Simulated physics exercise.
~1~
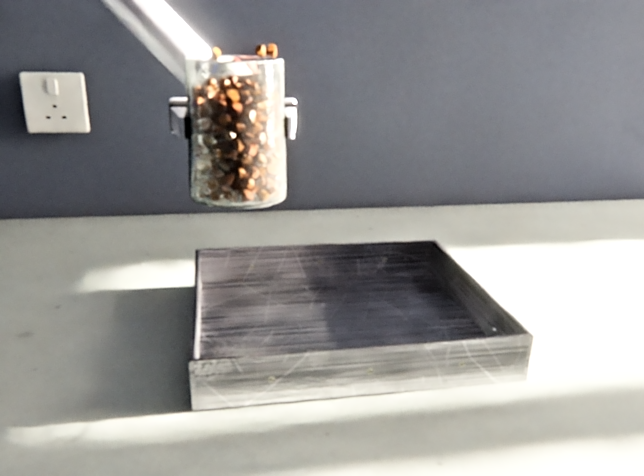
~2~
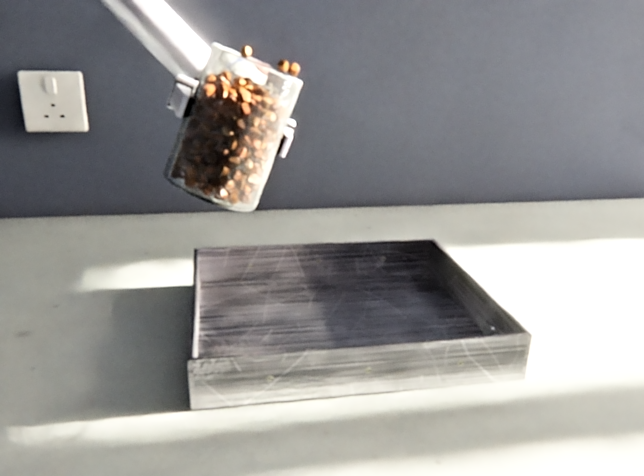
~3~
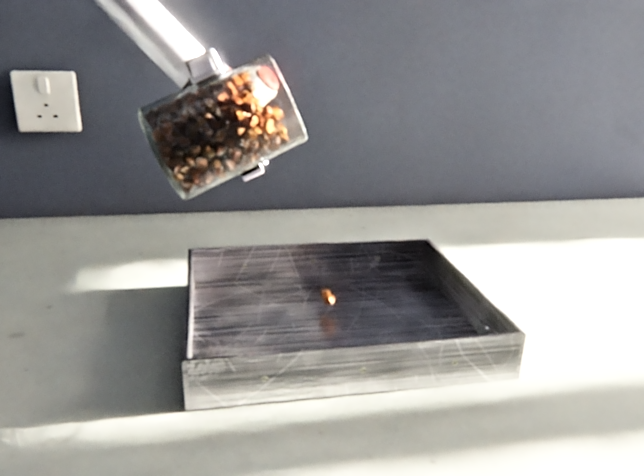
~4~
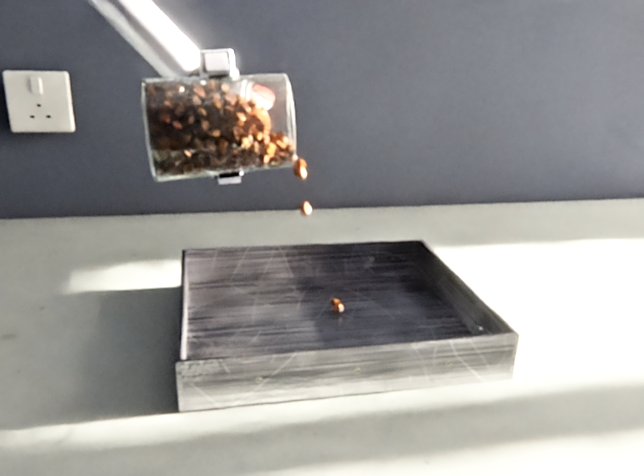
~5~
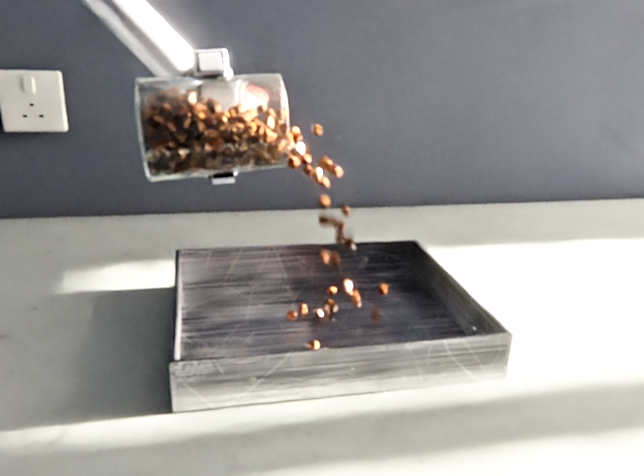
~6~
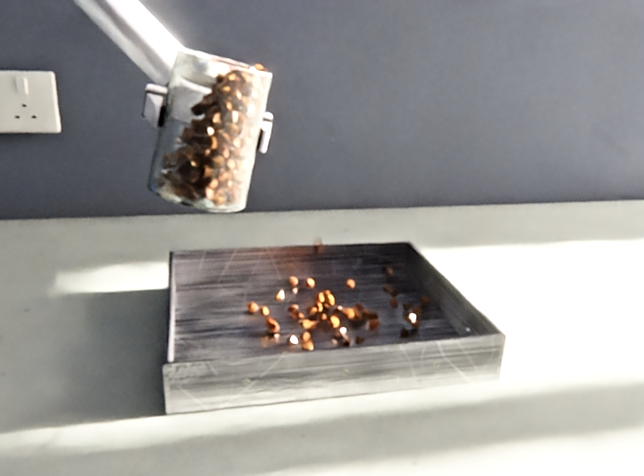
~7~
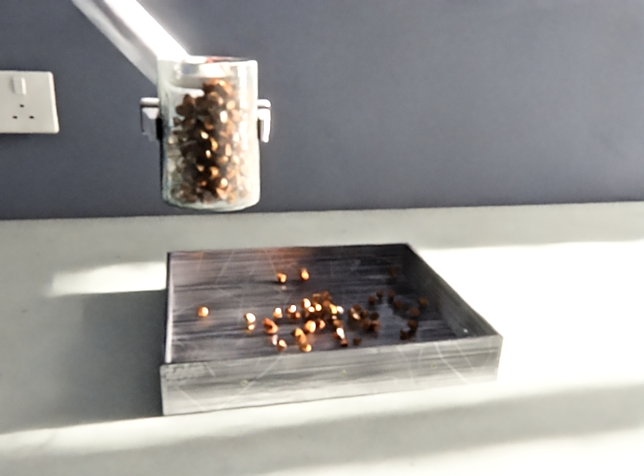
The clip opens on a clear cup heaped with brown pellets, held upright by a pale arm above an empty, dark, shallow tray on a grey table. The arm tips the cup to the right, and a first pellet drops into the tray as the cup nears its side. With the cup lying almost flat, a few more pellets fall, then a stream spills over its rim and scatters across the tray. The arm swings the cup back up, and the flow stops. Finally the cup hangs upright, still holding most of its pellets, above a loose scatter in the tray.
